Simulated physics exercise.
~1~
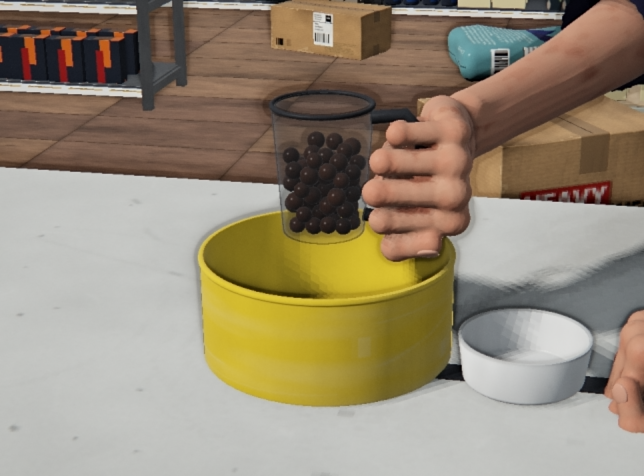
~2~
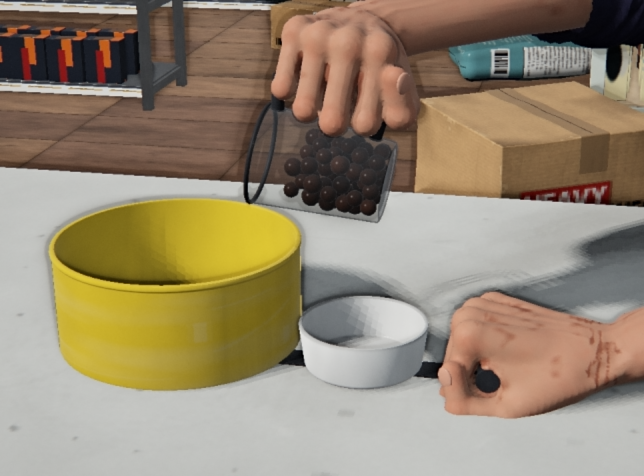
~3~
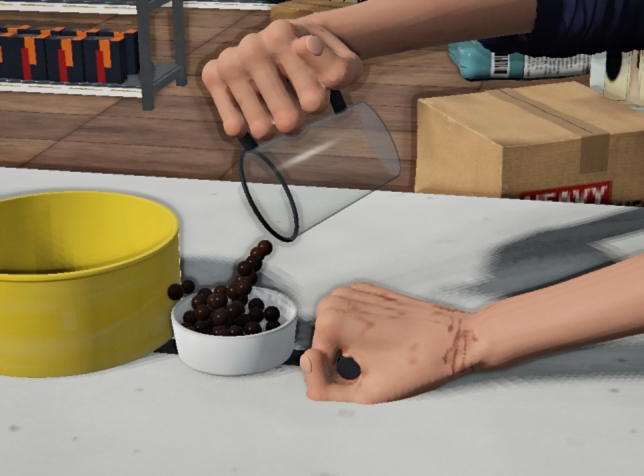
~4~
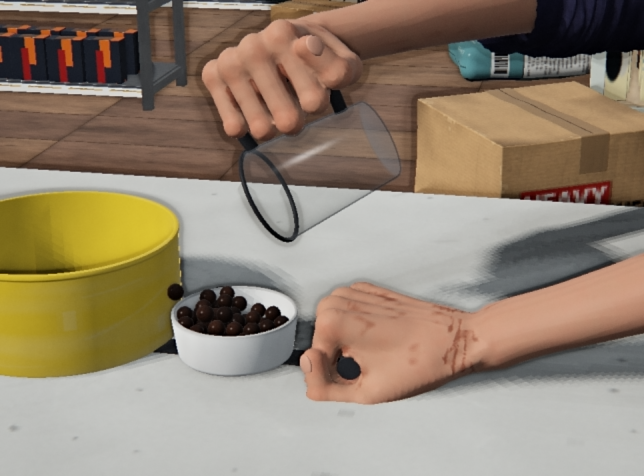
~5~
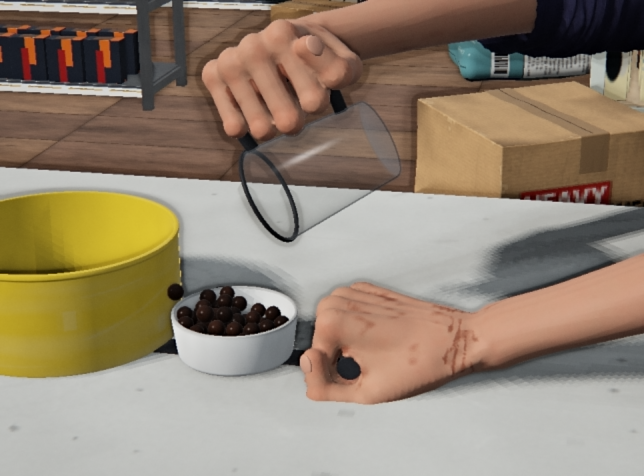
In a storeroom with a wooden floor, shelving and cardboard boxes, a still view looks slightly down on a pale grey table. One hand holds a clear, black-rimmed cup of dark brown balls above a yellow pot, with a small white dish to its right. Another hand draws the pot and dish leftward along a dark strip while the cup tips onto its side. The cup then tilts further, and the balls tumble into the white dish. Finally the emptied cup stays tipped, most balls fill the dish, and a stray one rests against the pot.
